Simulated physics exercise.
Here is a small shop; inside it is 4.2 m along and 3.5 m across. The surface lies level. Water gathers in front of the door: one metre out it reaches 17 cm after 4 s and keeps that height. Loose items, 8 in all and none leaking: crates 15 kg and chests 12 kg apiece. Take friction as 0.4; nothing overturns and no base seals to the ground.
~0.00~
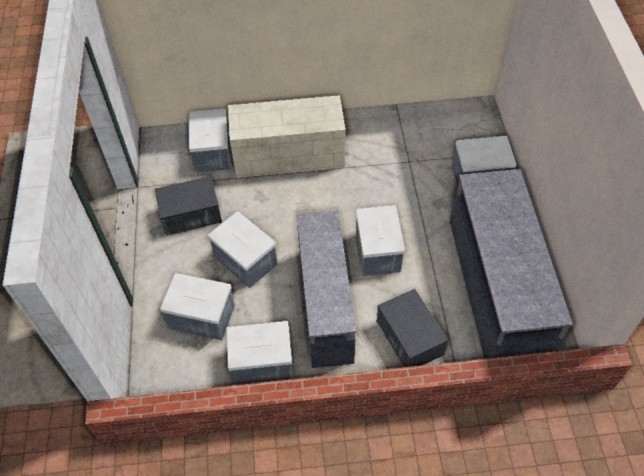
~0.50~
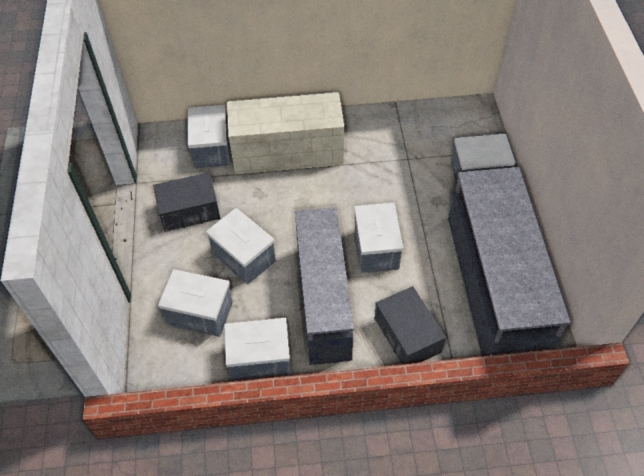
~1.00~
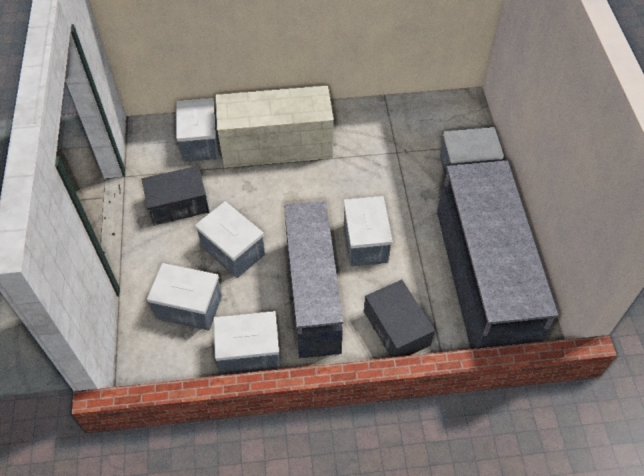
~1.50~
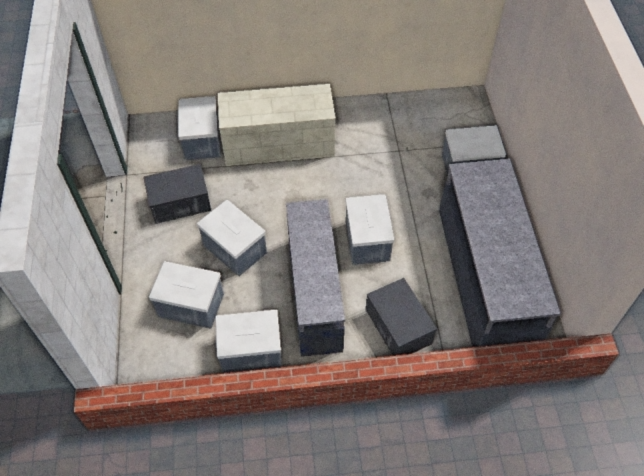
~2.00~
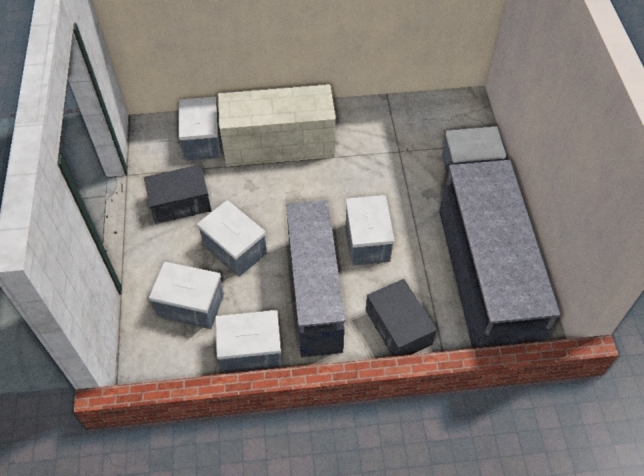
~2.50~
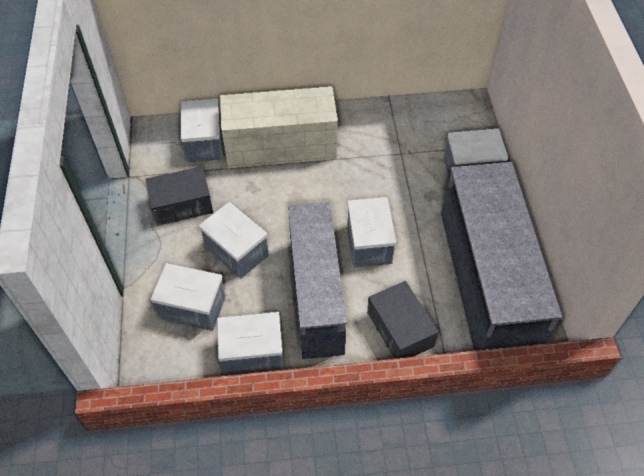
In the video, pale and dark boxes sit motionless inside a small roofless room seen from above, while the paving outside turns from reddish to bluish as water gathers, and a little reaches the floor by the left doorway.
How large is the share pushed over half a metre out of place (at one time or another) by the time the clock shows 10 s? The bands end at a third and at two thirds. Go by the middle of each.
It is between one and two thirds.
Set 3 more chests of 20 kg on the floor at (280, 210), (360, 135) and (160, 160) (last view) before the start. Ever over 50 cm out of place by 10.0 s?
In turn: Over, short of it, under.
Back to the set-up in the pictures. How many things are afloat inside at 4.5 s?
I count 0.
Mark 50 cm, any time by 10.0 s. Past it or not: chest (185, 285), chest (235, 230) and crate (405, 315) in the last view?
In turn: Less, past it, short of it.
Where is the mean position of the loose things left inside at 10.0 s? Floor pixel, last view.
At about (346, 227).
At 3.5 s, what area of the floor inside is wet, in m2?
About 1.5 m2.
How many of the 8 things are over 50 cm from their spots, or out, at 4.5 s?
I count 1.
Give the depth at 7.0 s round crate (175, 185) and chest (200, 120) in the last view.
About 5 and 5 cm.
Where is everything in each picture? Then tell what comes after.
The first picture shows a crate at (186, 197) rests on the ground; a chest at (208, 128), on the bottom; 0.0 m2 under water; 0 of 8 have shifted.
The second picture shows a crate at (185, 193), on the bottom; a chest at (207, 125) rests on the ground; water covers 0.0 m2; 0 of 8 have shifted.
The third picture shows a crate at (173, 186) rests on the ground; a chest at (195, 118) rests on the ground; 0.0 m2 under water; 0 of 8 have shifted.
The fourth picture shows a crate at (175, 185) rests on the ground; a chest at (197, 116) rests on the ground; 0.0 m2 under water; 0 of 8 have shifted.
The fifth picture shows a crate at (176, 185), on the bottom; a chest at (198, 116), on the bottom; water covers 0.0 m2; 0 of 8 have shifted.
The sixth picture shows a crate at (177, 187) rests on the ground; a chest at (200, 118), on the bottom; 0.3 m2 under water; 0 of 8 have shifted.
After 3.5 s 0 of 8 are over 50 cm from their spots; 0 afloat.
After 4.5 s 1 of 8 are over 50 cm from their spots; 0 afloat.
After 7.0 s 3 of 8 are over 50 cm from their spots; 1 afloat.
After 10.0 s 4 of 8 are over 50 cm from their spots, and 4 have been at some point; 7 afloat.
